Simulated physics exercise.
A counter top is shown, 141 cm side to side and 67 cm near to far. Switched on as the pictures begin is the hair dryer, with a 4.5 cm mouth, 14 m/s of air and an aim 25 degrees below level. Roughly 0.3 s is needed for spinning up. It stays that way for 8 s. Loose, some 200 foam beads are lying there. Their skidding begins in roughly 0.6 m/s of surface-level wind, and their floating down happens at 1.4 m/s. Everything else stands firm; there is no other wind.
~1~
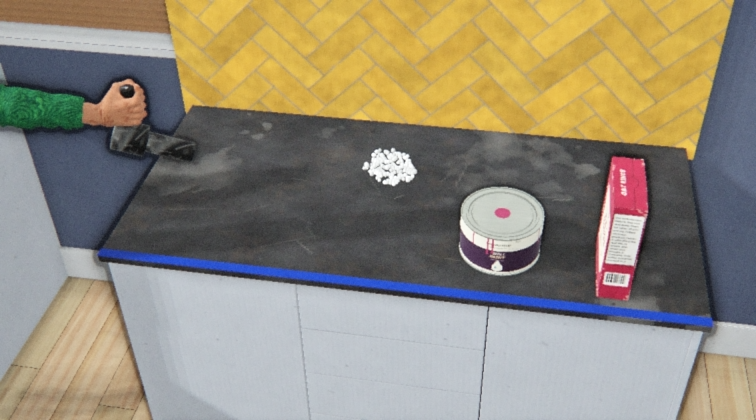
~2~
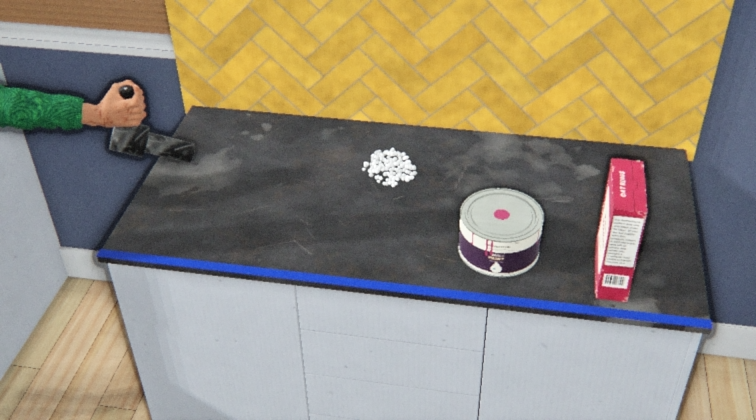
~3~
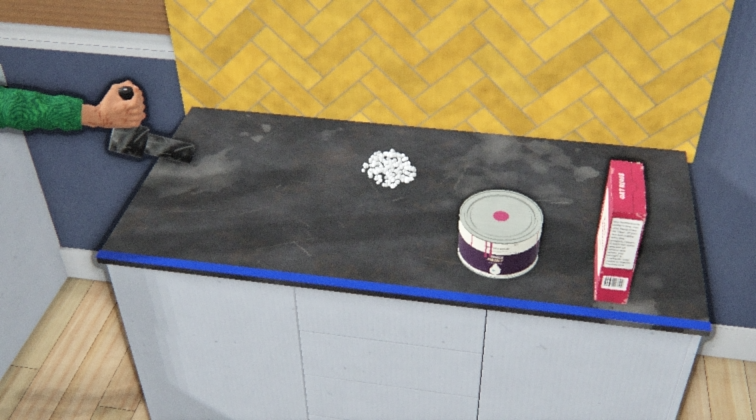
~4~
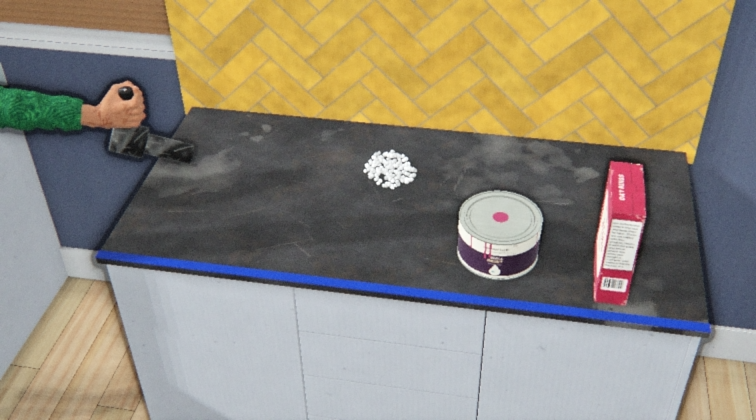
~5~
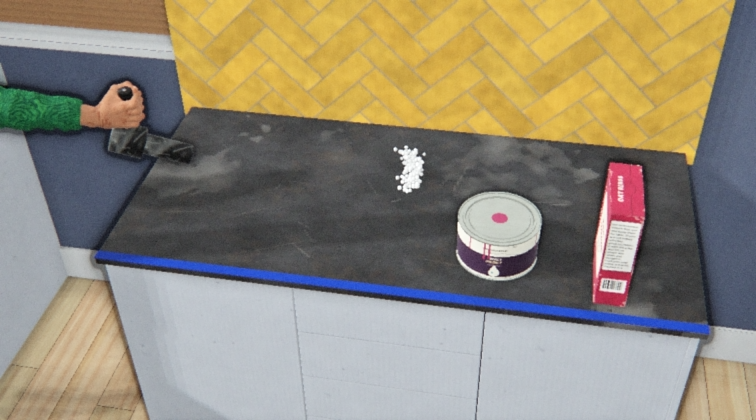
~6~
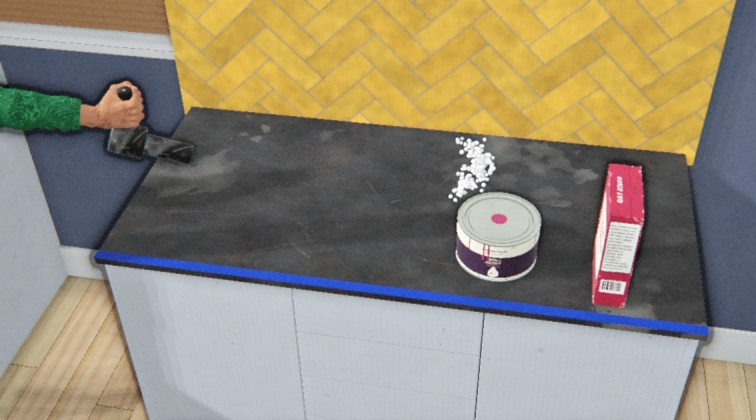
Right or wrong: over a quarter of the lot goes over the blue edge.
Wrong.
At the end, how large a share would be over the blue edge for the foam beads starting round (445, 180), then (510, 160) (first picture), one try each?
0 %, 0 %.
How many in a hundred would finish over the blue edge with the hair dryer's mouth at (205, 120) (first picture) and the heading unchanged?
Estimate: About 0 %.
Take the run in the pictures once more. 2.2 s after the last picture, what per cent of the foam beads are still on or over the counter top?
About 0 per cent remain.
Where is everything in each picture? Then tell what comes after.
In the first frame, the middle of the foam beads is near (390, 167), none has stirred yet and the mouth of the hair dryer is at (193, 153).
In the second frame, the middle of the foam beads is near (389, 166), none has stirred yet and the blue edge is centred on (388, 291).
In the third frame, the middle of the foam beads is near (389, 168), none has stirred yet, the top of a large tin is at (501, 216) and the top of a carton is at (628, 186).
In the fourth frame, the middle of the foam beads is near (389, 168) and none has stirred yet.
In the fifth frame, the middle of the foam beads is near (412, 170), the farthest in sight from the hair dryer is at (424, 155) and about 95 % have left their places.
In the sixth frame, the middle of the foam beads is near (474, 168), the farthest in sight from the hair dryer is at (493, 158) and all have left their places.
Then, 1.2 s after the last picture the count stands so, 0 % are over the blue edge.
Then, 2.2 s after the last picture the count stands so, 0 % are over the blue edge.
Then, 4.1 s after the last picture the count stands so, 0 % are over the blue edge.
Then, 7.7 s after the last picture, at the end, 0 % are over the blue edge.
